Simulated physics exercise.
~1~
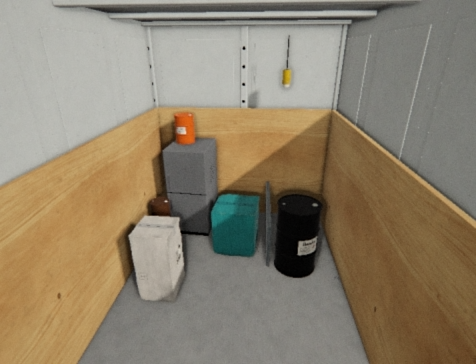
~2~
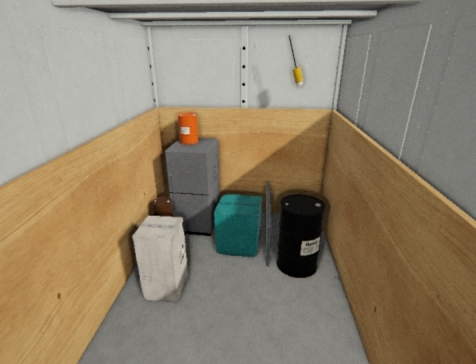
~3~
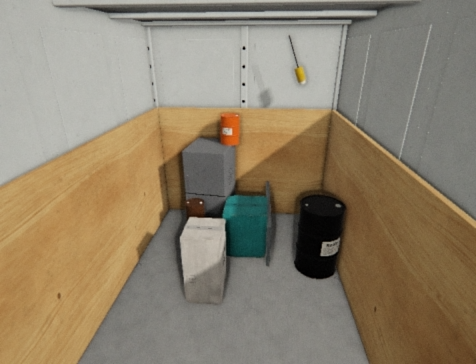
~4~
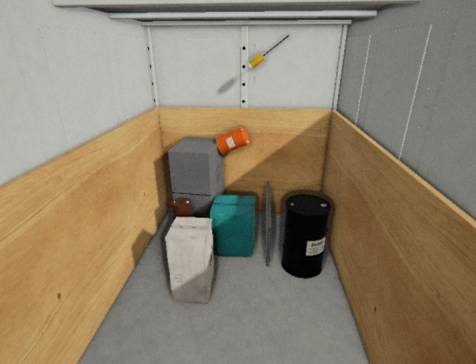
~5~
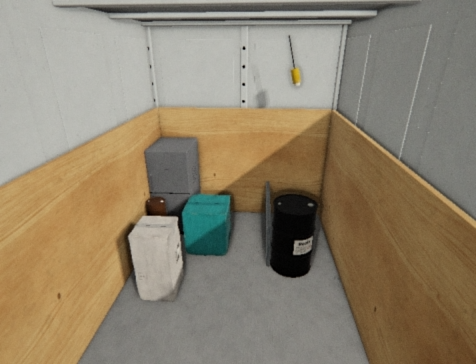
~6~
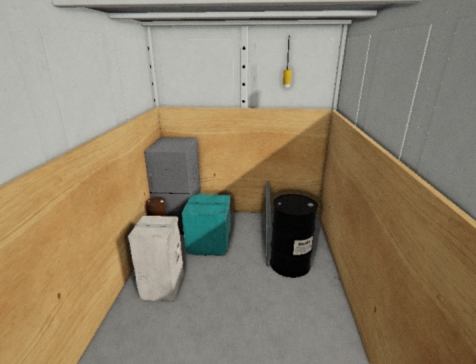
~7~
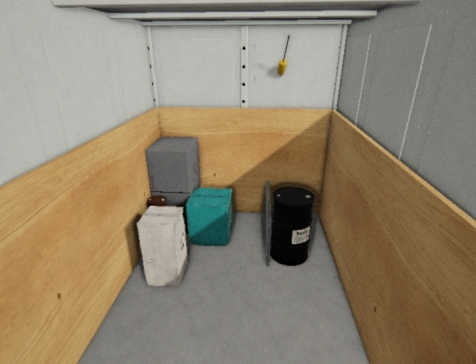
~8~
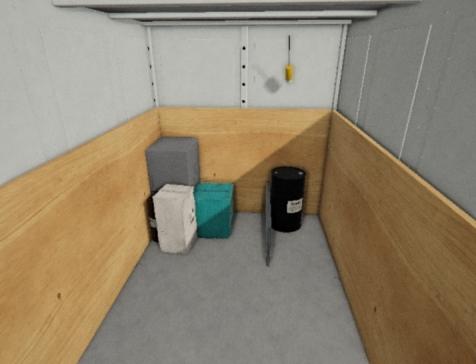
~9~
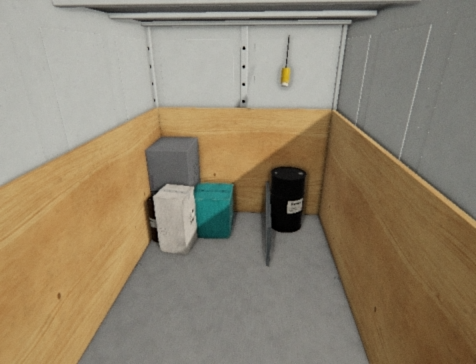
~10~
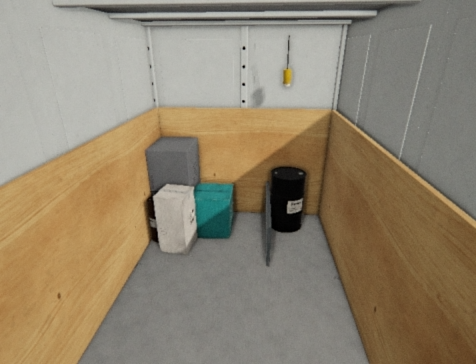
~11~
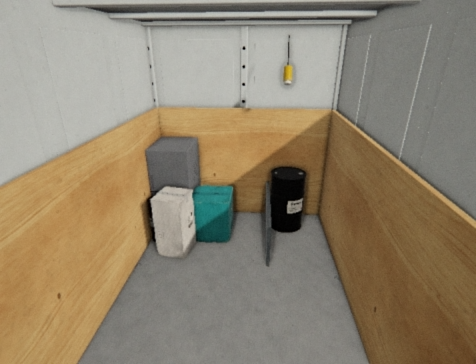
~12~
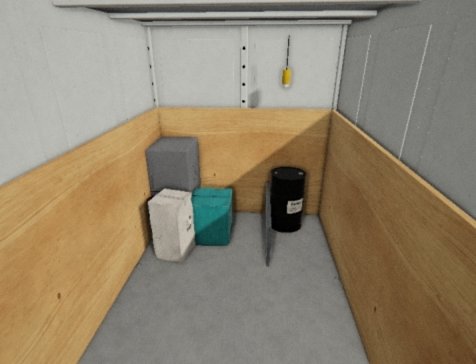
The orange canister rode on a grey stack as the load in the van slid right, then tipped over as things swung back left and dropped from view, before the boxes and black drum slid toward the far wall and settled there, still upright.
